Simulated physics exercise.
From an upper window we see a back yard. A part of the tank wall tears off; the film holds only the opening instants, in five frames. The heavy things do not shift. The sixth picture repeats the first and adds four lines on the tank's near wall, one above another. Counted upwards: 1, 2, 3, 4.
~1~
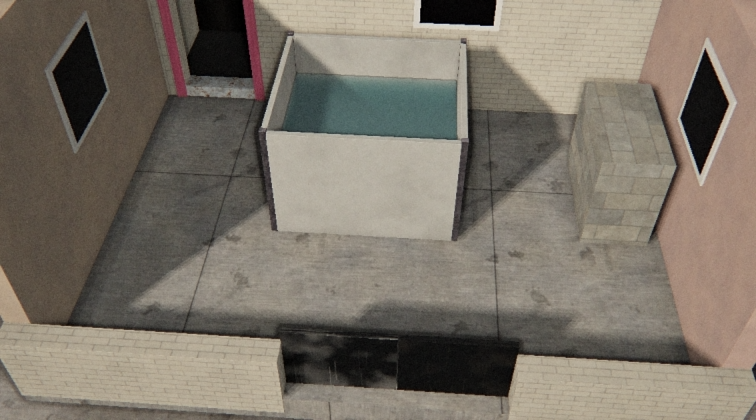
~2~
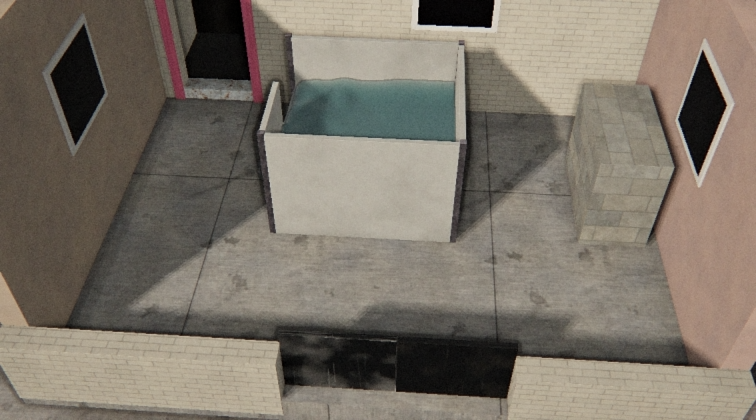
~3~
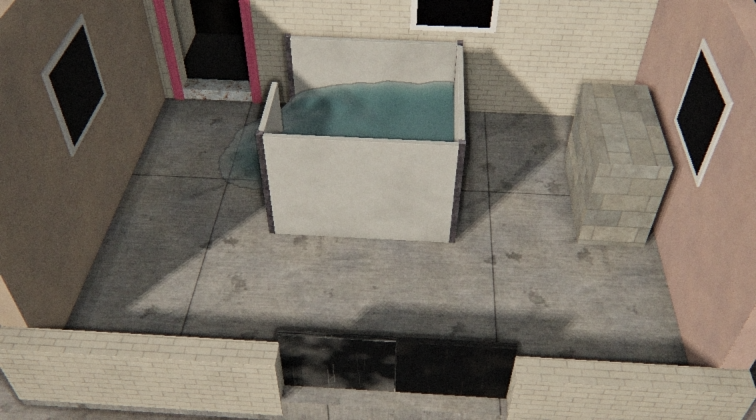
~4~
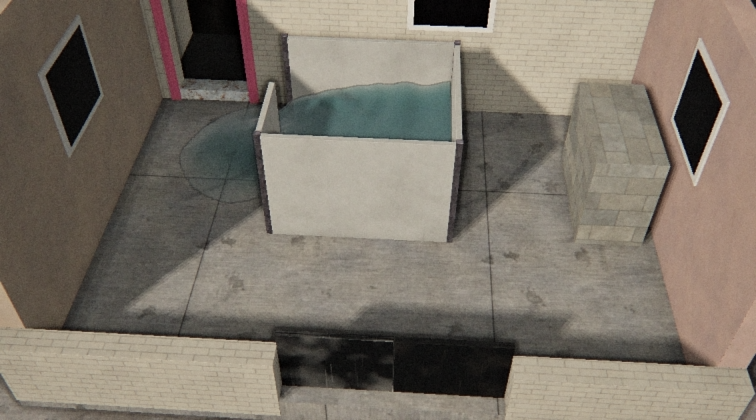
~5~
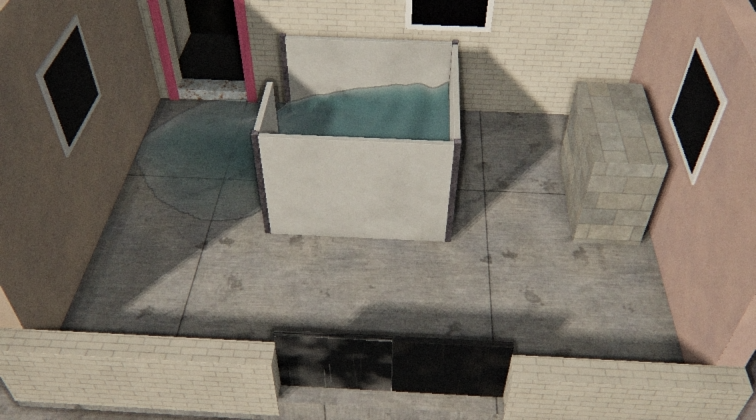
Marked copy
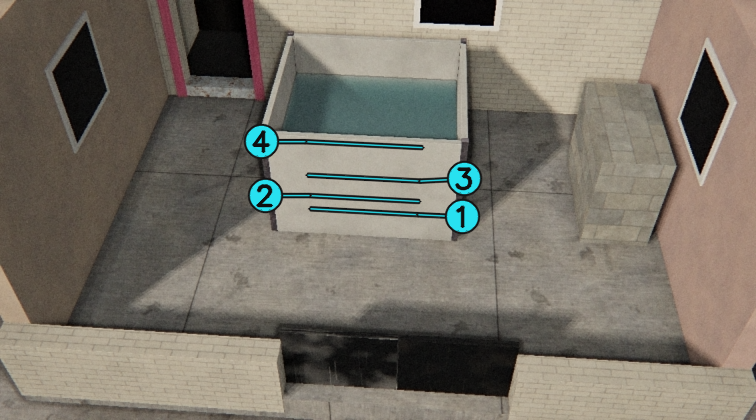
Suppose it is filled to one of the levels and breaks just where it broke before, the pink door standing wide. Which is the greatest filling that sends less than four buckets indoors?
It is 1.
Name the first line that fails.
2.
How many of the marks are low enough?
One of them.
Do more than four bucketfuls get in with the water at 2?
Yes, it does.
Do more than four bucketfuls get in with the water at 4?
Yes, it does.
On the marked copy, 1 at (364, 211); 2 at (364, 198); 3 at (363, 178); 4 at (363, 144); from the bottom up 1, 2, 3, 4.
Choosing 1, a bucket or two gets in.
Choosing 2, about 10 bucketfuls get in.
Choosing 3, dozens of bucketfuls pour in.
Choosing 4, dozens of bucketfuls pour in.
